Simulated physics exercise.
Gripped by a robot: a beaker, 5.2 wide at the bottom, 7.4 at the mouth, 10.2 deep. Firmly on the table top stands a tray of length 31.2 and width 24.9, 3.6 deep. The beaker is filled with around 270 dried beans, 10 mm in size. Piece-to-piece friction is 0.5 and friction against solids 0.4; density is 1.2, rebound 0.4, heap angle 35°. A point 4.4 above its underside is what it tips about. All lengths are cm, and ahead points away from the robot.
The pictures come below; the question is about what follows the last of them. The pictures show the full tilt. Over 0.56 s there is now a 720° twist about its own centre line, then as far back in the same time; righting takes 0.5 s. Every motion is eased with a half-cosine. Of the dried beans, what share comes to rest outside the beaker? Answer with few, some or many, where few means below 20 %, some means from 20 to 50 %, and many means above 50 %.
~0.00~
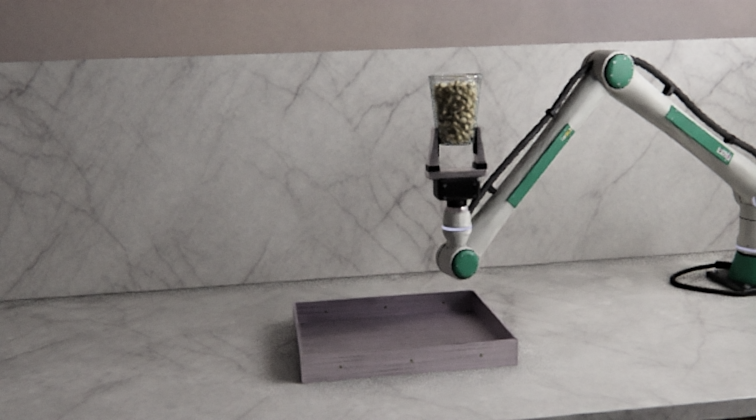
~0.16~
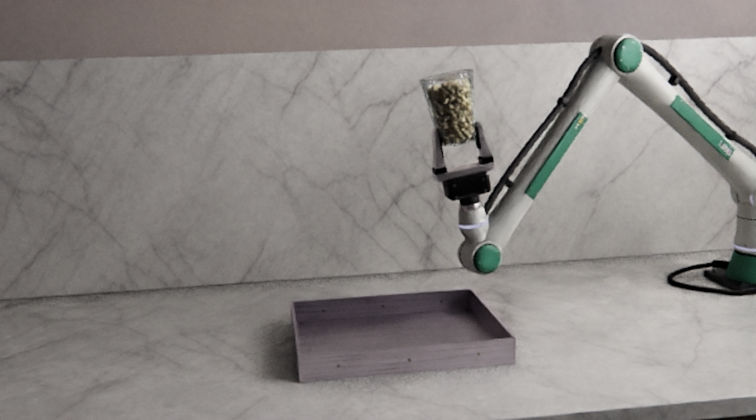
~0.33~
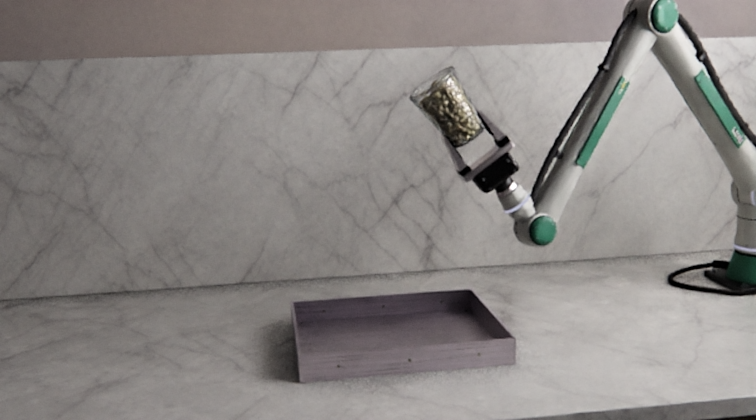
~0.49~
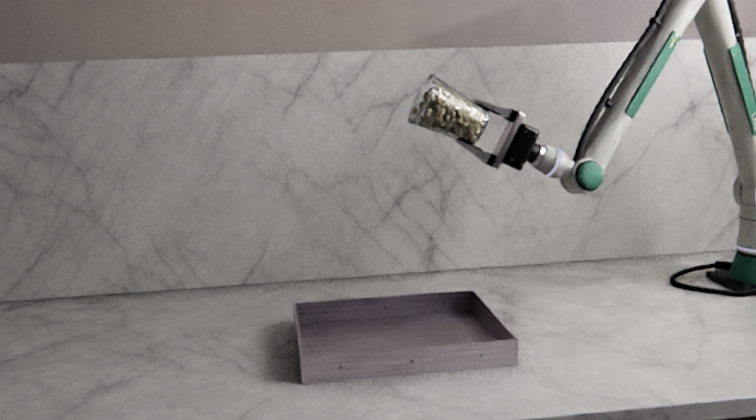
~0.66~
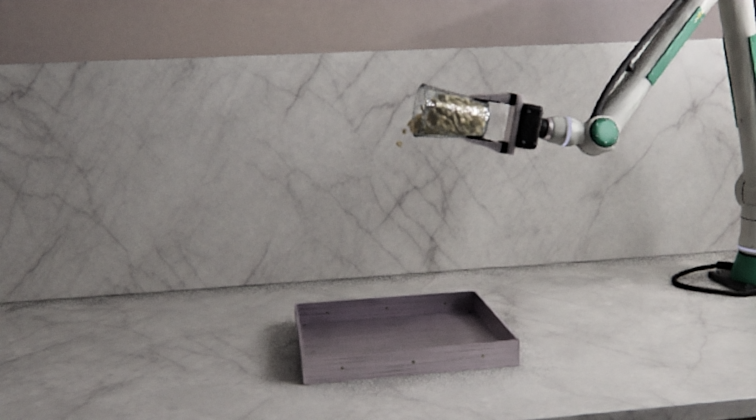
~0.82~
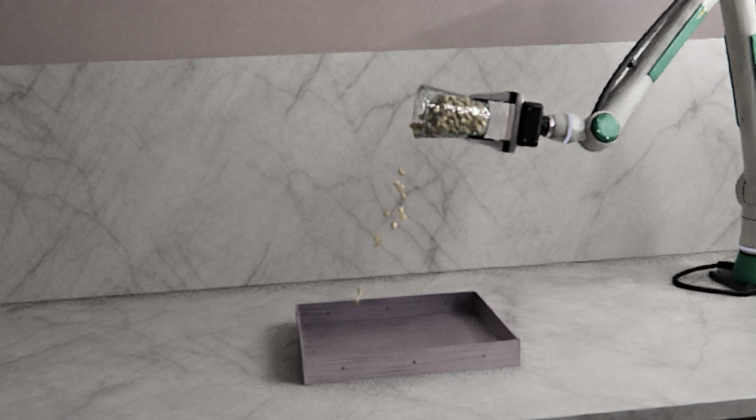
Some - from 20 to 50 %.
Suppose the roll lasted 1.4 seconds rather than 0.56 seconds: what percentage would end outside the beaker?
With that change you'd see near 65 per cent.
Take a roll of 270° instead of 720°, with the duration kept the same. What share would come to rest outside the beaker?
Then about 35 per cent.
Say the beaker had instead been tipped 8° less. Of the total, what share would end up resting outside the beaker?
15 %.
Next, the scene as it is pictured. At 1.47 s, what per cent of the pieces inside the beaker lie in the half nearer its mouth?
Around 50 percent.
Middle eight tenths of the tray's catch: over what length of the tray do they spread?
Around 16 cm.
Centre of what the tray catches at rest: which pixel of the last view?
Centre point: Close to (369, 347).
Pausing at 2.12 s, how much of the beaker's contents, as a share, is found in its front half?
It's close to 50 percent.
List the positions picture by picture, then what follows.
The first frame shows the beaker middle at (456, 110), upright; upper third of the load around (455, 90), from x 435 to 475, top at y 80; 272 in the beaker.
The second frame shows the beaker middle at (453, 110), tipped 10°; upper third of the load around (451, 91), from x 430 to 470, top at y 80.
The third frame shows the beaker middle at (451, 111), tipped 35°; upper third of the load around (445, 95), from x 420 to 475, top at y 80.
The fourth frame shows the beaker middle at (452, 114), tipped 63°; upper third of the load around (442, 102), from x 415 to 480, top at y 85.
The fifth frame shows the beaker middle at (452, 115), tipped 79°; upper third of the load around (449, 107), from x 400 to 485, top at y 95; 271 in the beaker, 1 in flight or on a rim.
The sixth frame shows the beaker middle at (453, 116), tipped 81°; upper third of the load around (452, 107), from x 355 to 485, top at y 100; 260 in the beaker, 1 in the tray, 11 in flight or on a rim.
After 1.47 s, tipped 81°, highest piece 39 above the table; 230 in the beaker, 29 in the tray, 3 on the table or floor, 10 in flight or on a rim.
After 2.12 s, tipped 59°, highest piece 38 above the table; 186 in the beaker, 59 in the tray, 12 on the table or floor, 15 in flight or on a rim.
After 2.64 s, upright, highest piece 41 above the table; 186 in the beaker, 69 in the tray, 17 on the table or floor.
After 3.34 s, upright, highest piece 41 above the table; 186 in the beaker, 69 in the tray, 17 on the table or floor.
In the end, 186 in the beaker, 69 in the tray, 17 on the table or floor. That is 32 % outside the beaker.
